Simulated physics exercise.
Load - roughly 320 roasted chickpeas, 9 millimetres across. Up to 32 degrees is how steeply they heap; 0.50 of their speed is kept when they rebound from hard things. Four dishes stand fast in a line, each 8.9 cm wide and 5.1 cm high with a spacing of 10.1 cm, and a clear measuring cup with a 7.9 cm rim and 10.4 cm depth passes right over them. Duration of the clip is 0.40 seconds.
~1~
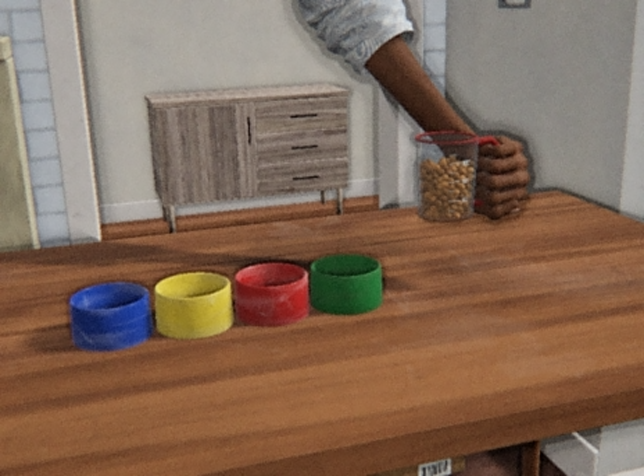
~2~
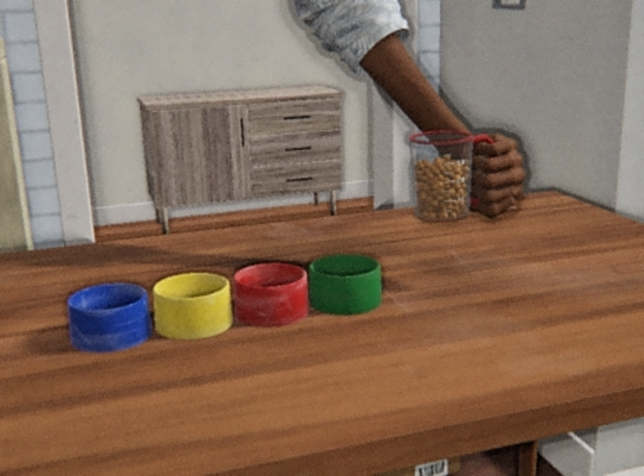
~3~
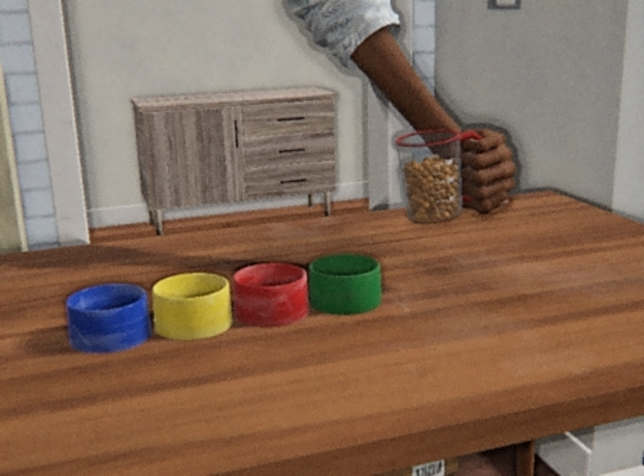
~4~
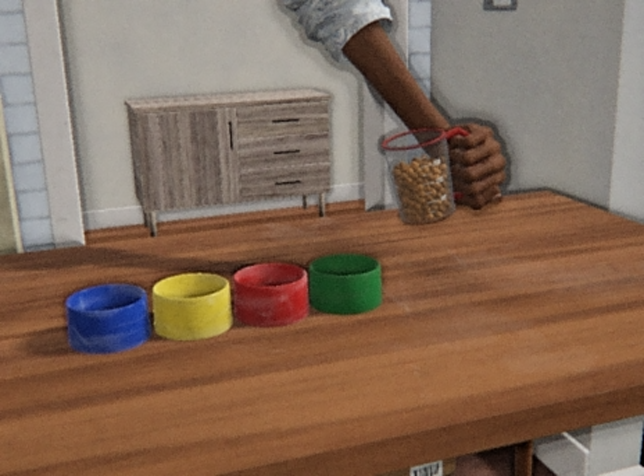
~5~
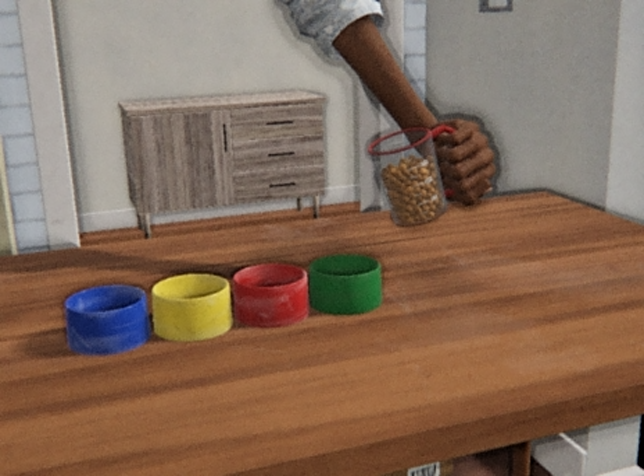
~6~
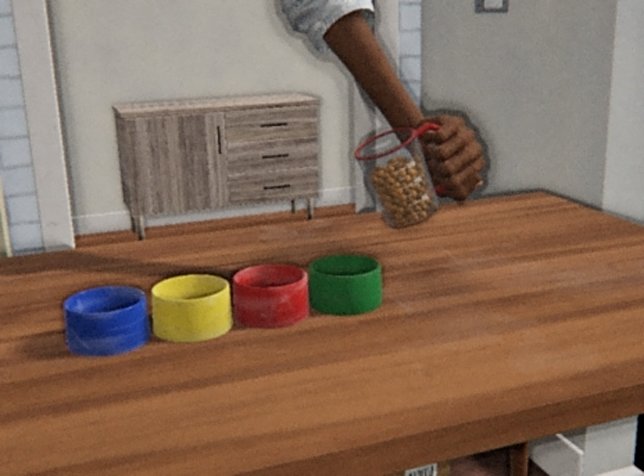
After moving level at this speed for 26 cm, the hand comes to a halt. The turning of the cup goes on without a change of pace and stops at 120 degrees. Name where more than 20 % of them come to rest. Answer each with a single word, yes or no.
Red dish no, blue dish no, green dish no, yellow dish yes, counter no.
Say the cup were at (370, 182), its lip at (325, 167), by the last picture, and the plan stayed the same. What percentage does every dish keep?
Final shares - red 0 %, blue 0 %, green 0 %, yellow 100 %.
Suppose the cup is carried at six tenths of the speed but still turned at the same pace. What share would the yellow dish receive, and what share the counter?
In that case: Yellow 30, and counter 20.
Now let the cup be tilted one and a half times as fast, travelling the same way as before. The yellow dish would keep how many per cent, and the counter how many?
Then yellow would get 80 and the counter 10.
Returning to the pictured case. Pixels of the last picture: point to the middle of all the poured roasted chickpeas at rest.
About (194, 303).
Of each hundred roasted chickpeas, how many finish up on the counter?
About 0 per cent.
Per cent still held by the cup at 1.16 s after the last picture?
Roughly 95 per cent, I'd say.
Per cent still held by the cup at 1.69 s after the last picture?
It comes out close to 15 per cent.
Then, 0.70 s after the last picture, tilt 68 degrees; cup holds 100 %.
Then, 1.16 s after the last picture, tilt 99 degrees; cup holds 95 %, yellow 5 %.
Then, 1.69 s after the last picture, tilt 120 degrees; cup holds 15 %, yellow 80 %.
In the end, red 0 %, blue 0 %, green 0 %, yellow 100 %, counter 0 %.
